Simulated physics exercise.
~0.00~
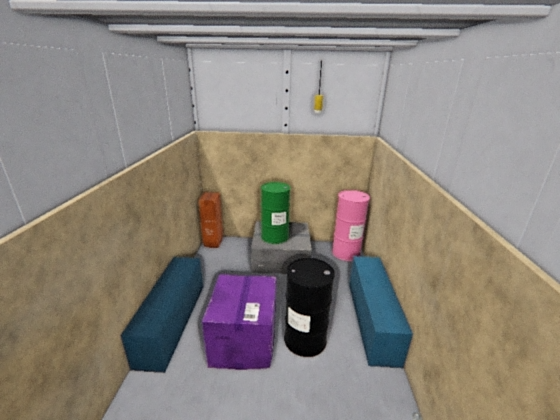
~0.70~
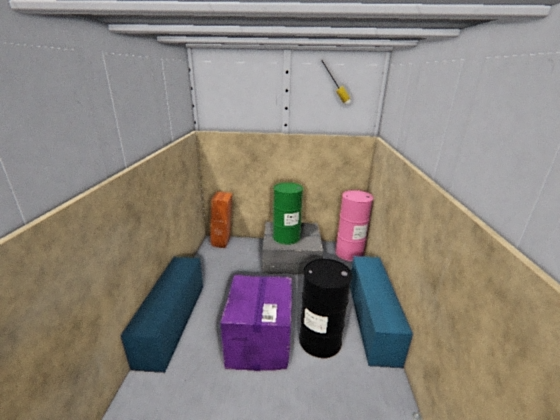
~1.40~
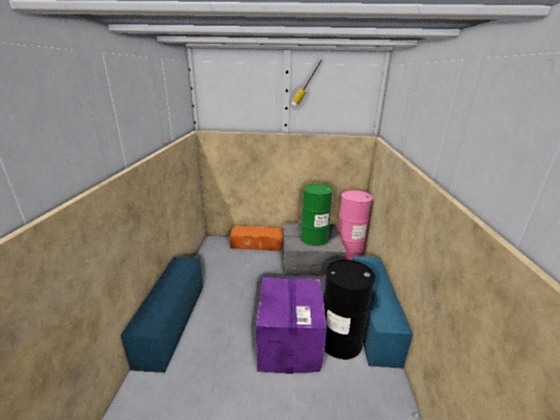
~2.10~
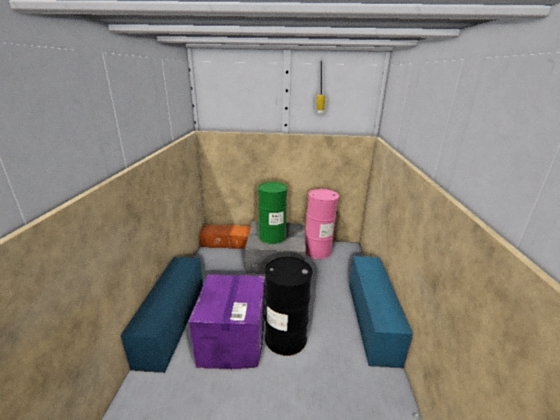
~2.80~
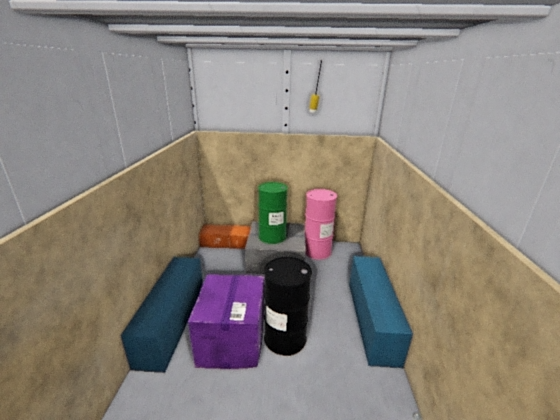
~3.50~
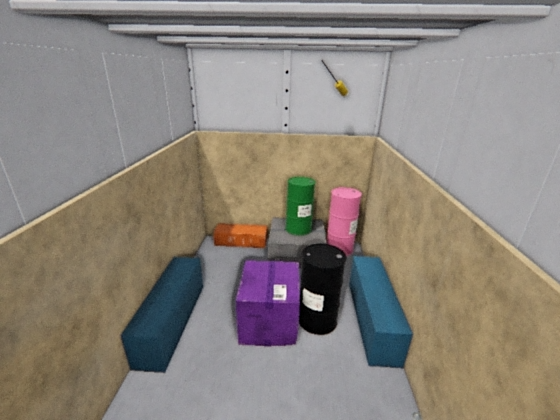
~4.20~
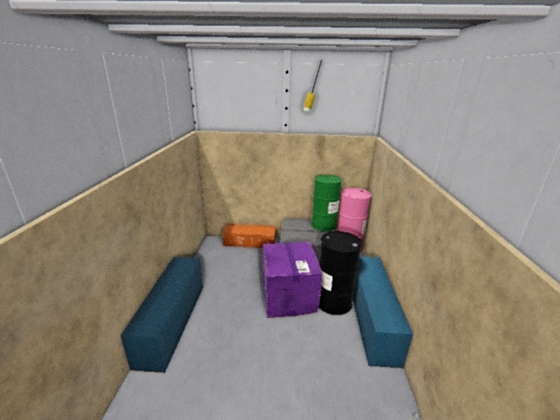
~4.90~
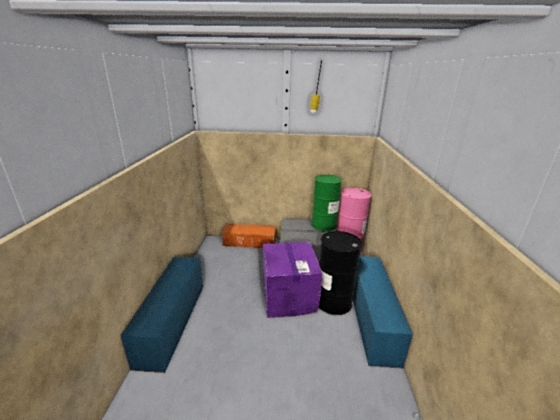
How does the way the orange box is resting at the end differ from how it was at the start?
At the start the orange box stands upright, but at the end it is lying on its side.
